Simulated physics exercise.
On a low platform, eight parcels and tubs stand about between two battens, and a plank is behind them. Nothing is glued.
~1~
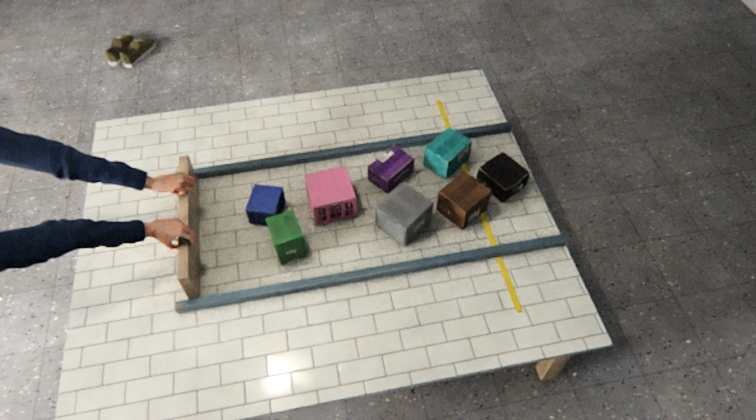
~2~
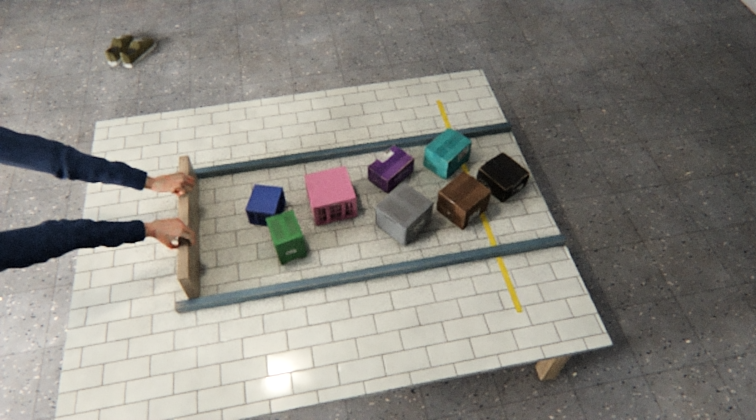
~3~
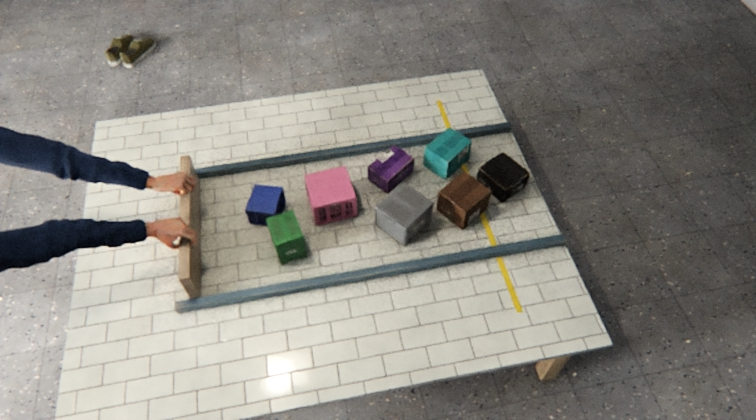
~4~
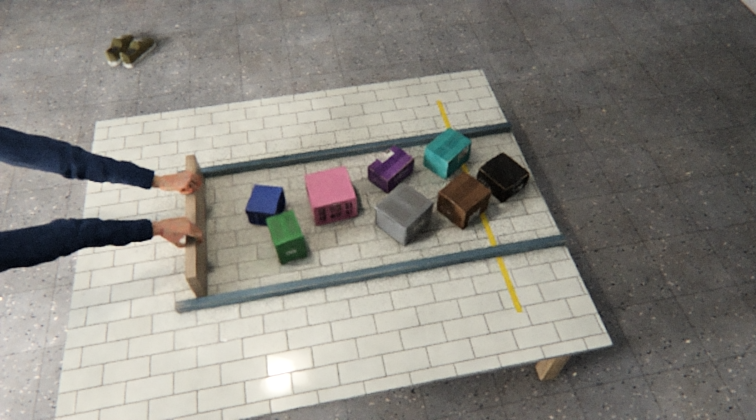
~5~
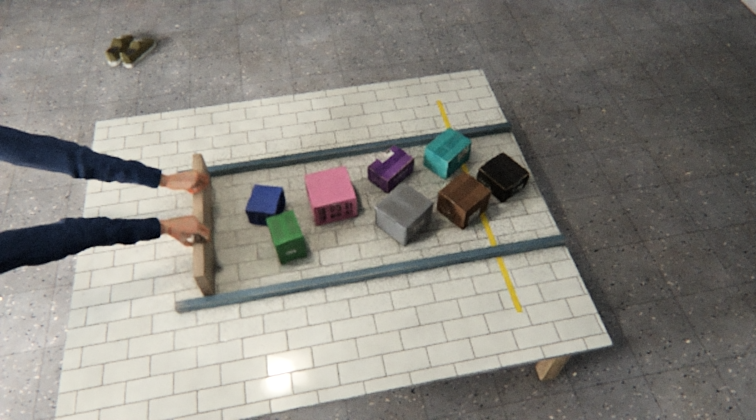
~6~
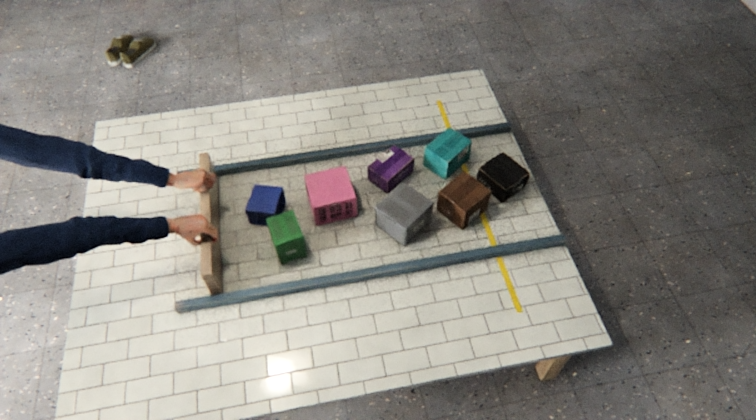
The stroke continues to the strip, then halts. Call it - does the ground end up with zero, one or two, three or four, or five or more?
The ground ends up with three or four.
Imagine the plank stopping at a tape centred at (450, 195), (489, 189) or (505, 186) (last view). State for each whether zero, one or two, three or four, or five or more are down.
Well, in the order given, it's just one or two, three to four and 5 or more.
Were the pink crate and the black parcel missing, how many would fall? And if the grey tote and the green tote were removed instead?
Result, first then second: 1, 1.
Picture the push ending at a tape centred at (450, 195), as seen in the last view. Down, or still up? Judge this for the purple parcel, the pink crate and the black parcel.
The purple parcel keeps its spot, while the pink crate keeps its spot and the black parcel goes down.
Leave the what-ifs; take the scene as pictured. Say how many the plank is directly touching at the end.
My count gives 2.
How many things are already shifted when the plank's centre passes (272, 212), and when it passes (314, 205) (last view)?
I get 2 at the one place and 4 at the other.
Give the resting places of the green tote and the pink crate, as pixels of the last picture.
The one named first is at (498, 204), the next at (519, 168).
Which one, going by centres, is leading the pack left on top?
It's the purple parcel.
Early on, none off yet; black parcel at rest near (503, 177); turquoise parcel moving near (449, 152); brown box at rest near (463, 200).
Finally, the number that fall off is three or four; lost, brown box, turquoise parcel and black parcel.
